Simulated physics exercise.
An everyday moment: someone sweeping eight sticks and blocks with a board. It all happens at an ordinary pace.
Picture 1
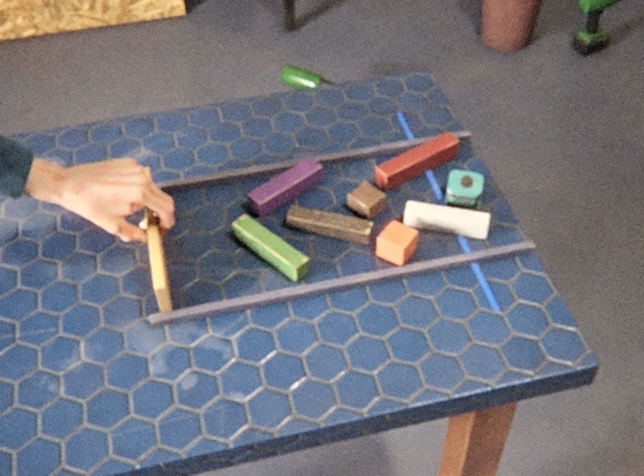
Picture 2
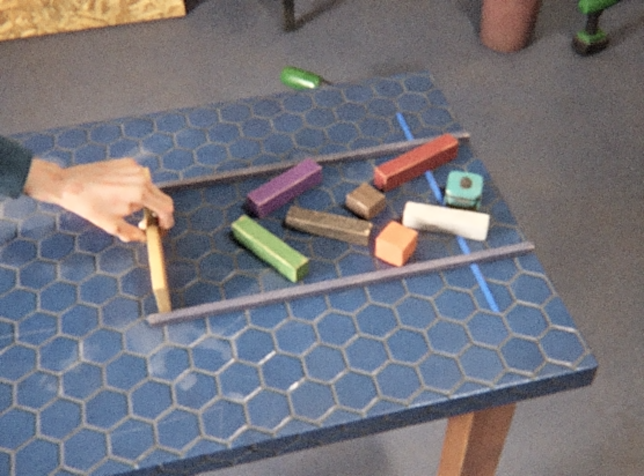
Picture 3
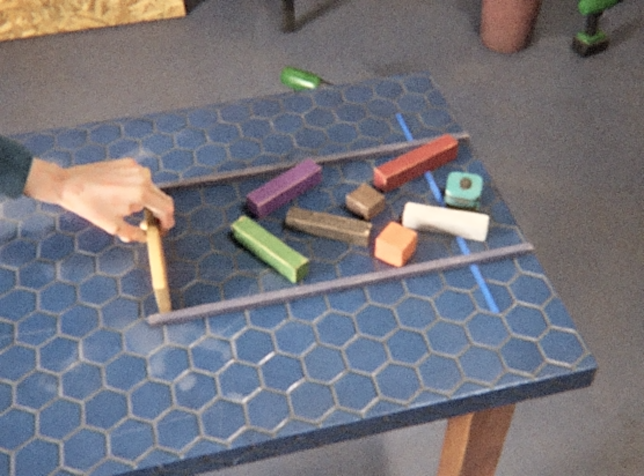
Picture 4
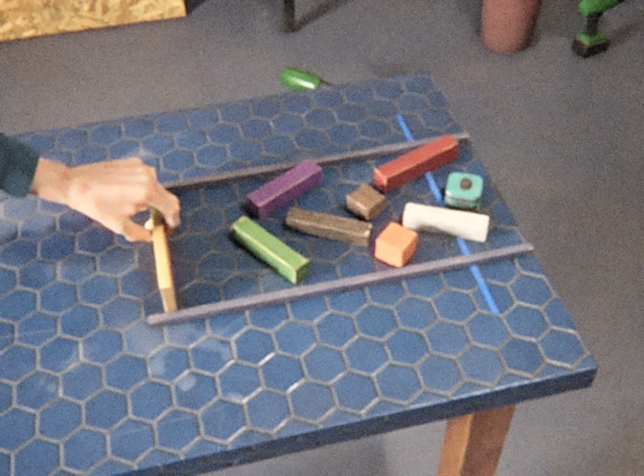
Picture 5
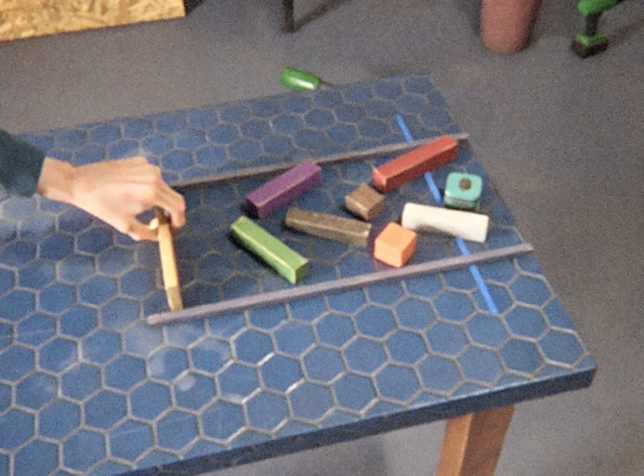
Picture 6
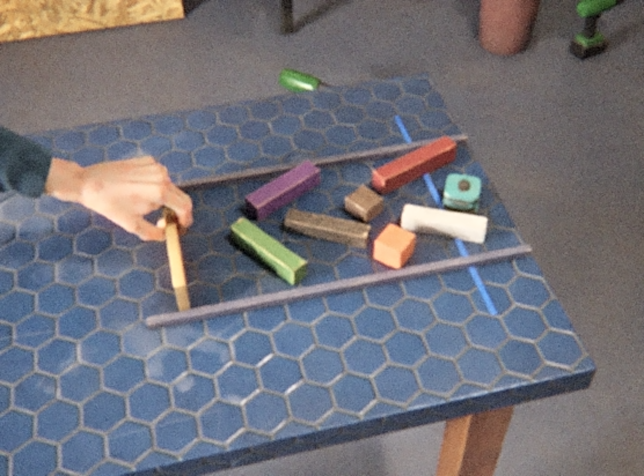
In this clip, a hand holds a small wooden board upright between two rails on a blue tiled table and slides it slightly right, while the colourful sticks and blocks ahead of it stay still, untouched.
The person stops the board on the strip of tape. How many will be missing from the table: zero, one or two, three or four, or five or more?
Here the number that fall off is one or two.
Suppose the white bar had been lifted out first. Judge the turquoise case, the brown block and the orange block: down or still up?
The turquoise case goes over; the brown block stays on; the orange block holds on.
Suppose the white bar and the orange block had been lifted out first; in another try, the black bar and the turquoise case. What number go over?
Fallen: 1, and 1 in the other try.
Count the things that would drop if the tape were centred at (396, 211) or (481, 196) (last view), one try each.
It would be 0 and 7.
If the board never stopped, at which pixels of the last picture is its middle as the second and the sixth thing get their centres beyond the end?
Near (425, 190) and (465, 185).
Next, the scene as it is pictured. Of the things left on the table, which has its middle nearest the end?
Foremost is the white bar.
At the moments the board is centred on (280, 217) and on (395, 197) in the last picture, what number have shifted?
First 3, then 8.
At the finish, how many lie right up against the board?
2 of them.
A little later, none off yet; turquoise case at rest near (462, 194); white bar at rest near (444, 224); red bar at rest near (415, 165).
Next, none off yet; turquoise case shifted a little near (478, 193); white bar shifted a little near (483, 221); red bar shifted a little near (460, 156).
When it is over, the number that fall off is one or two; down, red bar and turquoise case.
